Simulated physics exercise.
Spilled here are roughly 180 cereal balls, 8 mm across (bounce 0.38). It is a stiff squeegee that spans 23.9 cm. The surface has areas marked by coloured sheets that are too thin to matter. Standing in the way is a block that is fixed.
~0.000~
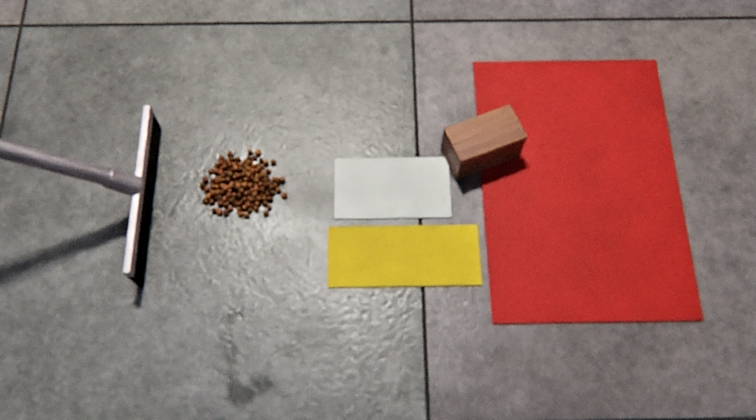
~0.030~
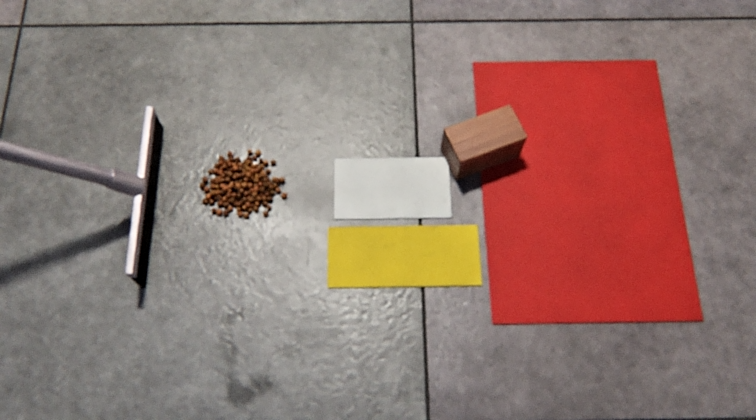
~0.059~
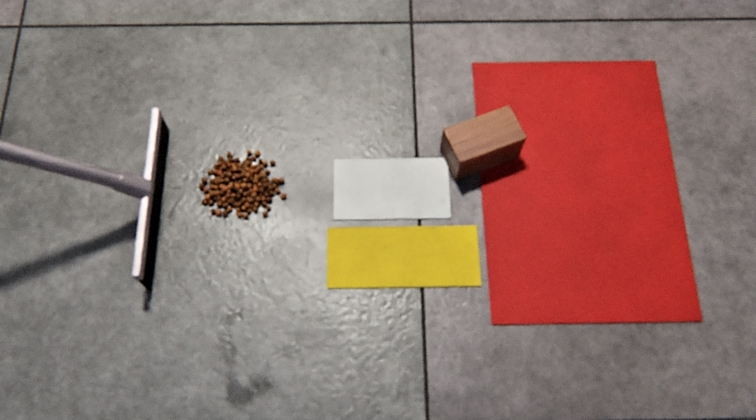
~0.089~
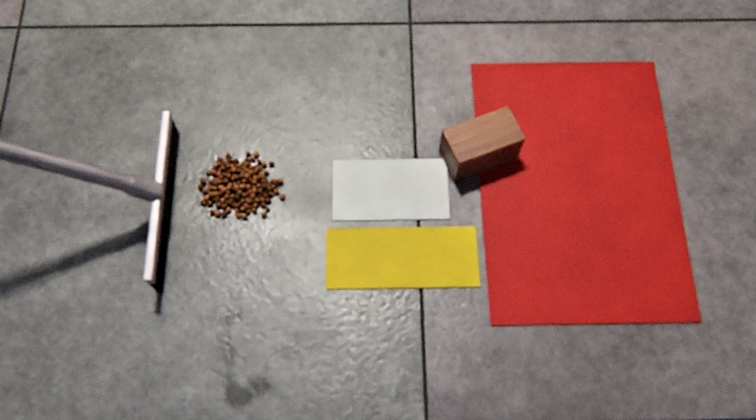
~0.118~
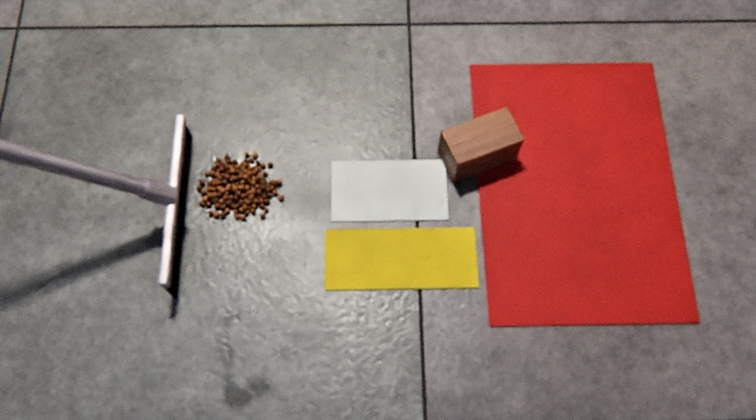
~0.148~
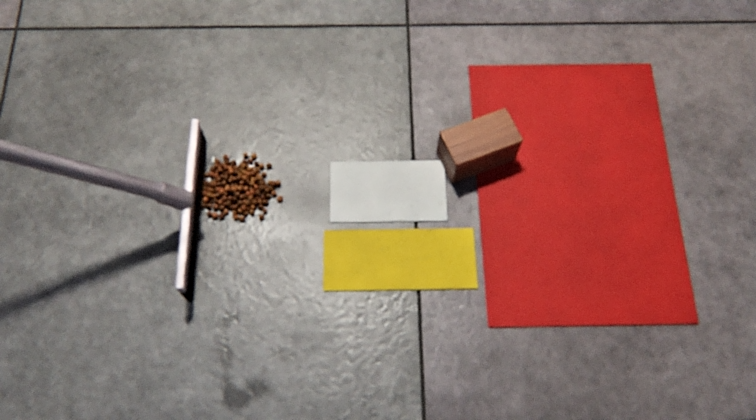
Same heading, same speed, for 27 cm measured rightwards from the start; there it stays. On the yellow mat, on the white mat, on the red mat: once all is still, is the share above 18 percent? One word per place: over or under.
Yellow mat: Over, white mat: Over, red mat: Under.
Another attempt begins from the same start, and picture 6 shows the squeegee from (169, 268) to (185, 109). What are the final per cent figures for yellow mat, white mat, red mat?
In per cent: Yellow mat 0, white mat 55, red mat 0.
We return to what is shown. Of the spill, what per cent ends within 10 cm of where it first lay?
0% or thereabouts.
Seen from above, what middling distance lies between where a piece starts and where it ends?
It comes to about 20 cm.
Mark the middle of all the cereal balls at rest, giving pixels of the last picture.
I'd say close to (379, 206) in the last picture.
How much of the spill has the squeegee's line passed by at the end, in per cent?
5 per cent.
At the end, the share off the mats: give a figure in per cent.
Around 20 in a hundred.
Then, at 0.33 s, squeegee 21 cm from its start, spill 14 cm wide; white mat 5 %, off the mats 95 %.
After 0.51 s, squeegee 27 cm from its start, spill 17 cm wide; yellow mat 25 %, white mat 55 %, off the mats 20 %.
After 0.66 s, squeegee 27 cm from its start, spill 18 cm wide; yellow mat 25 %, white mat 50 %, off the mats 20 %.
At rest (0.9 s), yellow mat 25 %, white mat 50 %, red mat 0 %, off the mats 20 %.
